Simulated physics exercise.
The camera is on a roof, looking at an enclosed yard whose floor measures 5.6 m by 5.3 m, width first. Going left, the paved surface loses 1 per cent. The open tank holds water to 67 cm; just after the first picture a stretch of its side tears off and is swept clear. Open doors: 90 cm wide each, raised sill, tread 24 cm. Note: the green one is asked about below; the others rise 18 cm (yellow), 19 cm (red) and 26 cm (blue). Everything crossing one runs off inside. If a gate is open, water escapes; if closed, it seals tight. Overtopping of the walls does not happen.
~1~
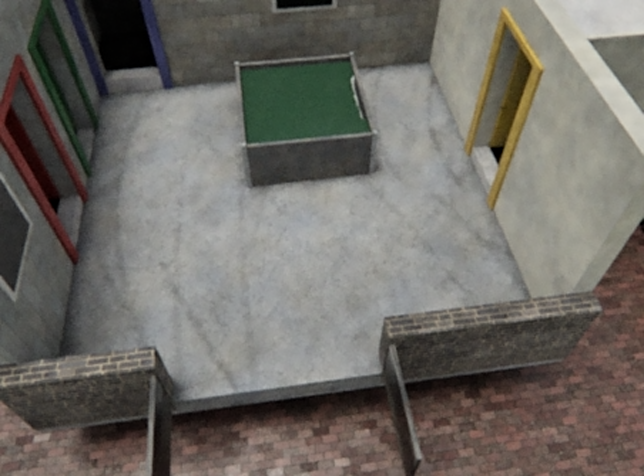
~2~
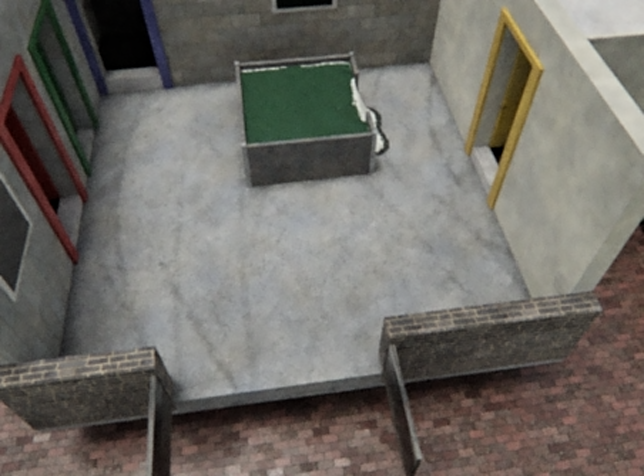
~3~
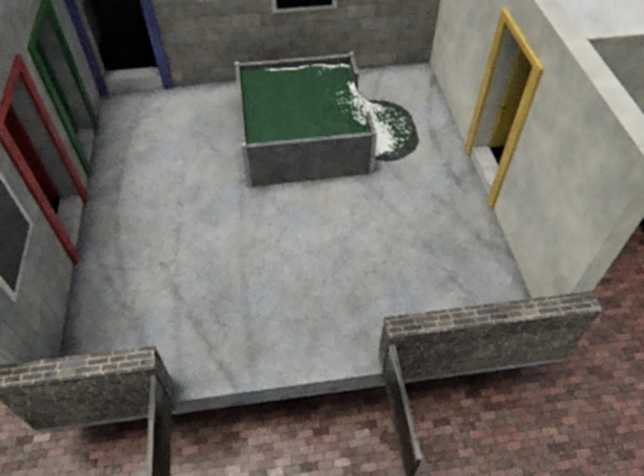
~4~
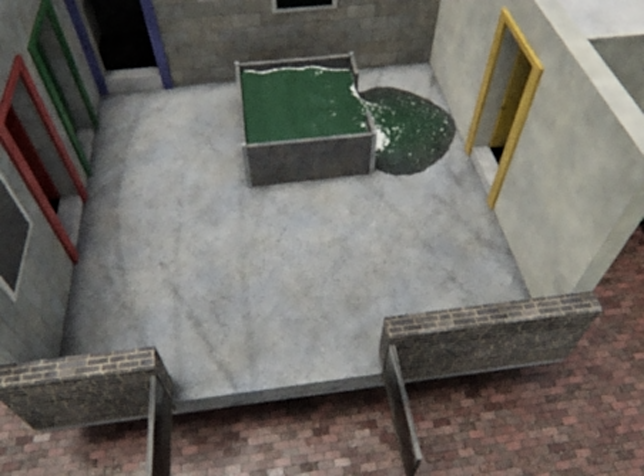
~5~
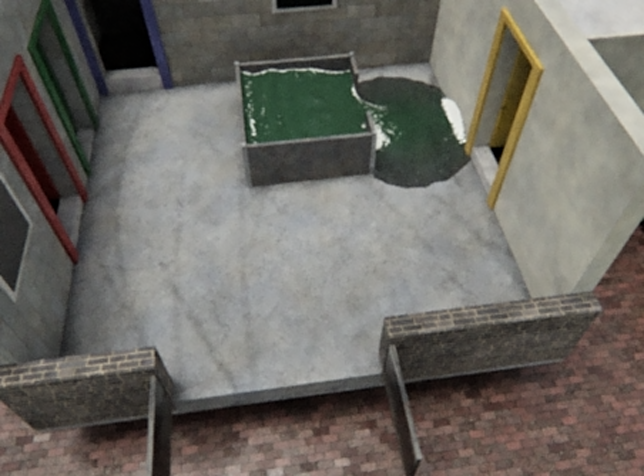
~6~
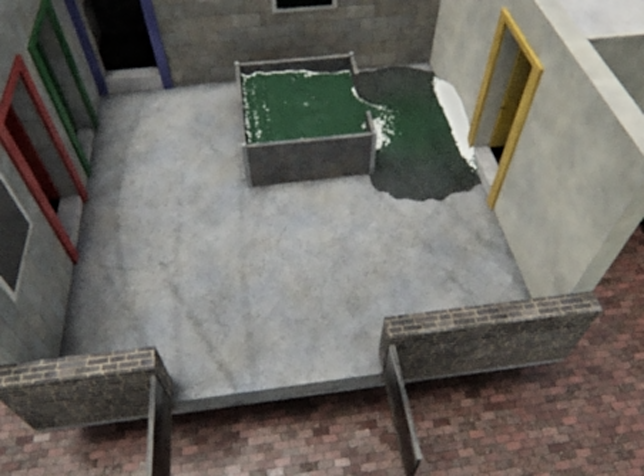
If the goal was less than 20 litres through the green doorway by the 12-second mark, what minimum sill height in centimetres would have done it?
A sill of about 7.5 cm would have done it.
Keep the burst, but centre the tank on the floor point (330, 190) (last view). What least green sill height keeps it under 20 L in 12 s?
Then roughly 7.5 cm.
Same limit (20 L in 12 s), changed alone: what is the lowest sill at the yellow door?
Yellow - roughly 16 cm.
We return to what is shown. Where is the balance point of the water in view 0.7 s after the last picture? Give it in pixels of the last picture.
Approximately (347, 134).
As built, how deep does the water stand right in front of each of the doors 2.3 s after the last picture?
In cm: Yellow 14, red 0, blue 2, green 0.
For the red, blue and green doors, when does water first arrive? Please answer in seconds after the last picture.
Arrives: Red 4.0 s / blue 2.4 s / green 3.0 s.
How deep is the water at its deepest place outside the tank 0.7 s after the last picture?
Around 50 centimetres.
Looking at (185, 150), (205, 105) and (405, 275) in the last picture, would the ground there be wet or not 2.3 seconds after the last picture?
In the order asked: Untouched, soaked, soaked.
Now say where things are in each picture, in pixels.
The first picture shows still water, 67 cm deep, in the open tank at (302, 101); the green door at (68, 95) is dry.
In the second picture, the gap is at (359, 118), the front 0.3 m out at (382, 148); the back of the open tank holds 67 cm.
In the third picture, the front is at (409, 124), 0.8 m from the gap at (358, 121); 0.8 m2 of floor is wet, 67 cm left at the back.
In the fourth picture, the front is at (451, 130), 1.4 m from the gap at (358, 121); 2.0 m2 of floor is wet, 66 cm left at the back.
In the fifth picture, water pours out at (358, 120) and has run 1.6 m, to (469, 153); about 6 cm deep outside, 60 cm at the back.
In the sixth picture, the gap is at (358, 120), the front 1.7 m out at (479, 176); the back of the open tank holds 56 cm; 4.2 m in a straight line remain to the green door at (68, 95).
Then, 0.7 s after the last picture water covers 20 % of the floor, deepest (50 cm) near (431, 65); it has not reached the green door.
Then, 2.3 s after the last picture water covers 45 % of the floor, deepest (25 cm) near (429, 114); it has not reached the green door.
Then, 11.3 s after the last picture water covers 95 % of the floor, deepest (13 cm) near (101, 96); 6 cm at the green door, 55 litres in over its 5 cm sill.
At the green door as built, the water peaked near 10 cm, 5.7 s after the last picture.
With a sill of 6 cm, 38 litres would have come in within the 12 s; with 9.5 cm, 6 litres. So under 20 litres takes about 7.5 cm.
